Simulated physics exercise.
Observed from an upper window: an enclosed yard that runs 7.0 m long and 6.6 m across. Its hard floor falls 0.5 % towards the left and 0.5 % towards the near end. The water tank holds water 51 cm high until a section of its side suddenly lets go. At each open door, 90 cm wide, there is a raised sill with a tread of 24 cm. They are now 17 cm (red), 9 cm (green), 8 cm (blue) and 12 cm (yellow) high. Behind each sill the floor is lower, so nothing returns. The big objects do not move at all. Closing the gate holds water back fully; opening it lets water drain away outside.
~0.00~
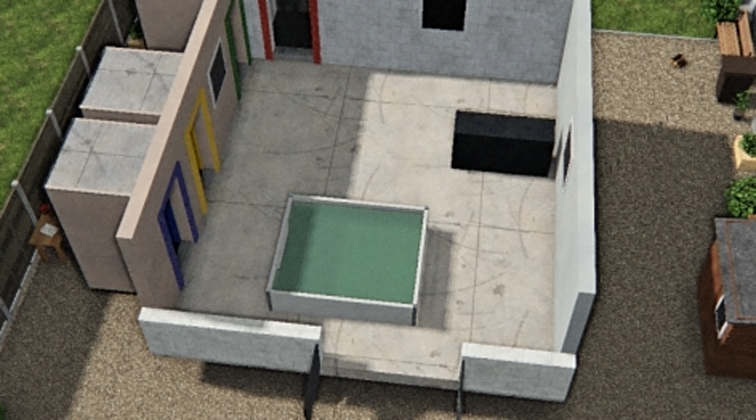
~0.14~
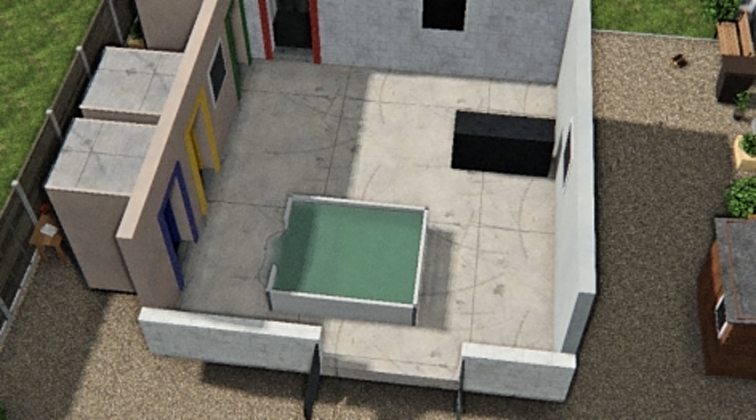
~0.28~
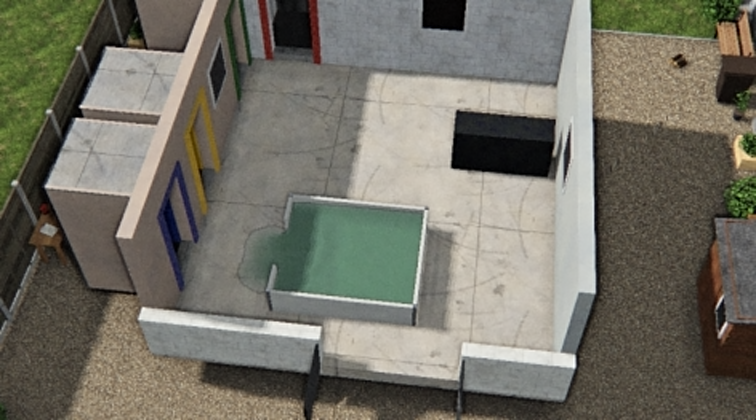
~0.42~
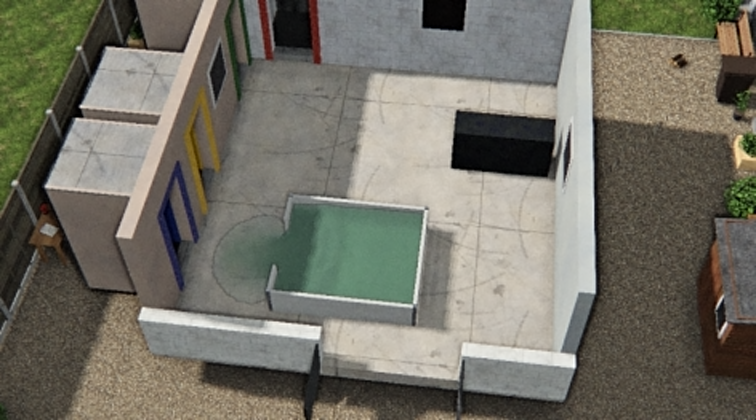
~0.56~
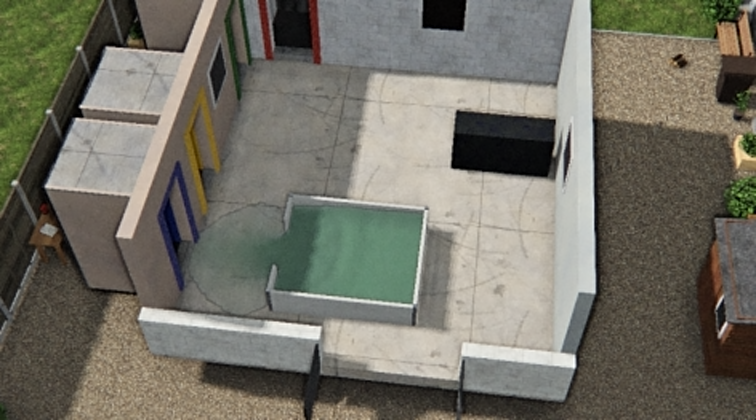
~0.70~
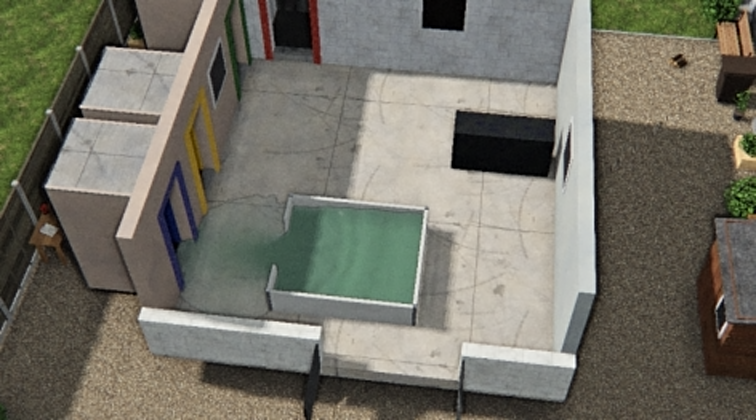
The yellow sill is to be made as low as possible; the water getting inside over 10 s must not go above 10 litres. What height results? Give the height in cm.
It would have to be roughly 14 cm high.
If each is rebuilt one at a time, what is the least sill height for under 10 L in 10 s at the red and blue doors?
About 8.5 cm at red and about 29 cm at blue.
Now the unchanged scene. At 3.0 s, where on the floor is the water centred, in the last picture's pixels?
It lies near (308, 255) in the last picture.
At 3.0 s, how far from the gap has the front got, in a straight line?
Around 5.4 m from the gap.
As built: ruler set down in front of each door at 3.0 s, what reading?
Door by door, in centimetres - red 1, green 3, blue 25, yellow 15.
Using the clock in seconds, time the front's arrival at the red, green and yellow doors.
Red = 3.0 s, green = 2.4 s, yellow = 1.0 s.
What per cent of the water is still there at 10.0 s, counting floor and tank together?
About 72 in every hundred.
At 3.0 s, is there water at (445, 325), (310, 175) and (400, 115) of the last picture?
So the three spots come out spared, spared, spared, in that order.
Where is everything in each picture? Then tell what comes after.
The first frame shows the water tank at (350, 251) is whole and still, 51 cm deep; the yellow door at (203, 156) is dry.
In the second frame, the front is at (262, 277), 0.3 m from the gap at (284, 255); 0.3 m2 of floor is wet, 51 cm left at the back.
In the third frame, the gap is at (284, 256), the front 0.7 m out at (243, 275); the back of the water tank holds 51 cm.
In the fourth frame, the gap is at (284, 256), the front 1.2 m out at (217, 270); the back of the water tank holds 51 cm.
In the fifth frame, water pours out at (284, 256) and has run 1.7 m, to (190, 261); about 5 cm deep outside, 51 cm at the back.
In the sixth frame, the gap is at (284, 255), the front 1.9 m out at (180, 258); the back of the water tank holds 51 cm; the yellow door at (203, 156), 2.3 m from the gap, is still 0.5 m from the nearest water.
After 1.4 s water covers 10 % of the floor, deepest (32 cm) near (280, 259); 14 cm at the yellow door, 0 litres in over its 12 cm sill.
After 3.0 s water covers 30 % of the floor, deepest (26 cm) near (168, 335); 15 cm at the yellow door, 13 litres in over its 12 cm sill.
After 10.0 s water covers 80 % of the floor, deepest (14 cm) near (168, 335); 6 cm at the yellow door, 18 litres in over its 12 cm sill.
At the yellow door as built, the water arrived by 1.0 s and peaked near 17 cm at 2.0 s.
With a sill of 11.5 cm, 21 litres would have come in within the 10 s; with 15.5 cm, 5 litres. So under 10 litres takes about 14 cm.
